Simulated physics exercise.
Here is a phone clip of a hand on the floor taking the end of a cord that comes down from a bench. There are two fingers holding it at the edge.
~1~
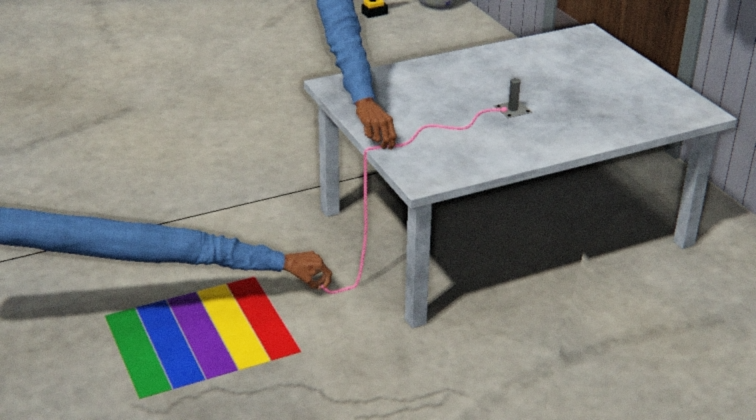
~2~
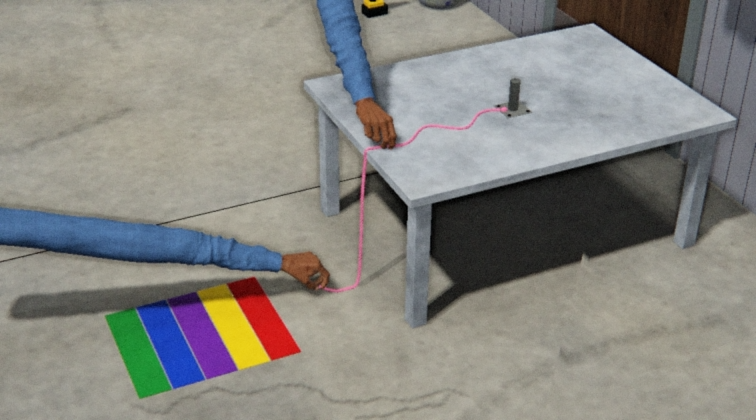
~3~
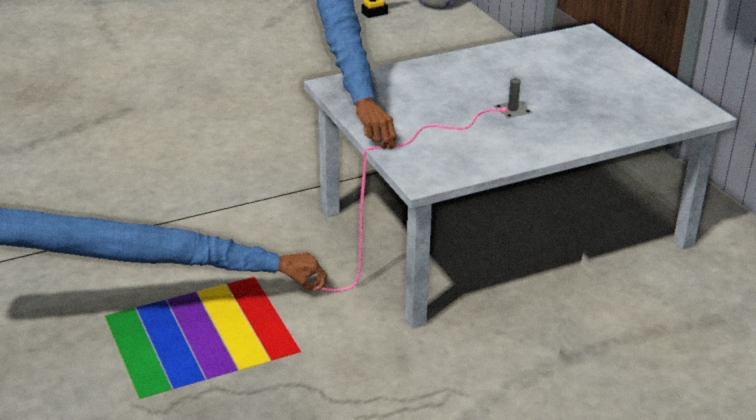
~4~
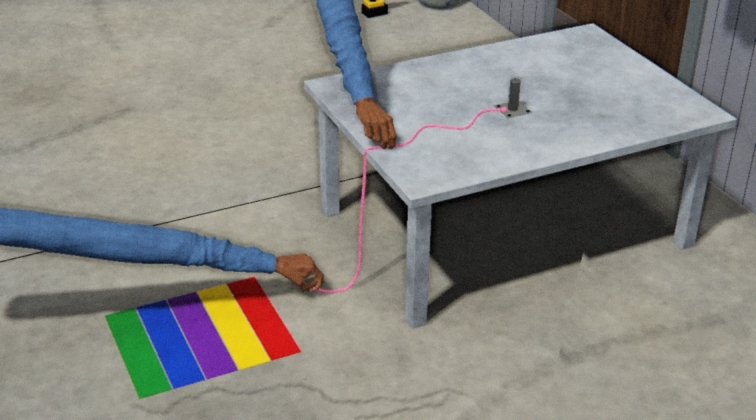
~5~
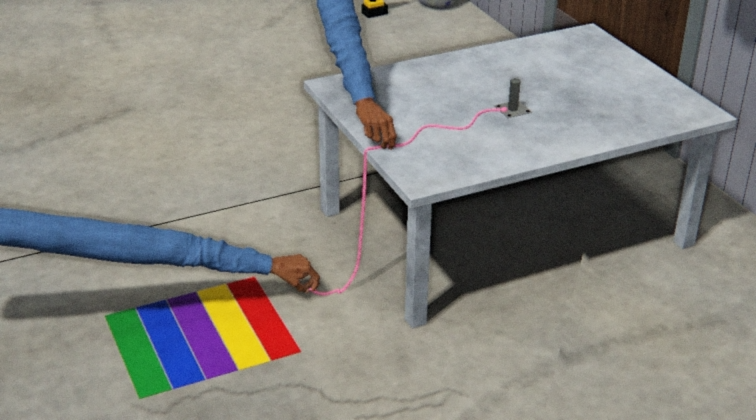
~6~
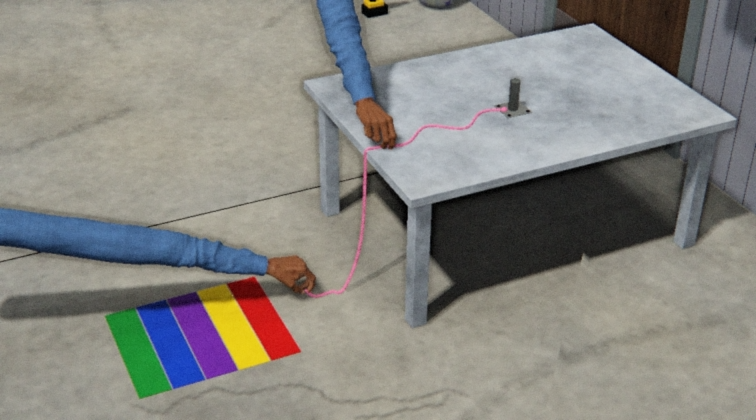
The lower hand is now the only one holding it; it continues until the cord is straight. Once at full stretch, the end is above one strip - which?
The end stops over the purple strip.
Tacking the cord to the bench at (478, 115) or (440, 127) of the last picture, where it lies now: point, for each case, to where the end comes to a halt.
Try one ends near (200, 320), try two near (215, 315).
A little later, end near (258, 303); over red.
Next, end near (219, 314); over yellow.
When it is tight, end near (197, 320); over purple. It gets as far as the purple strip.
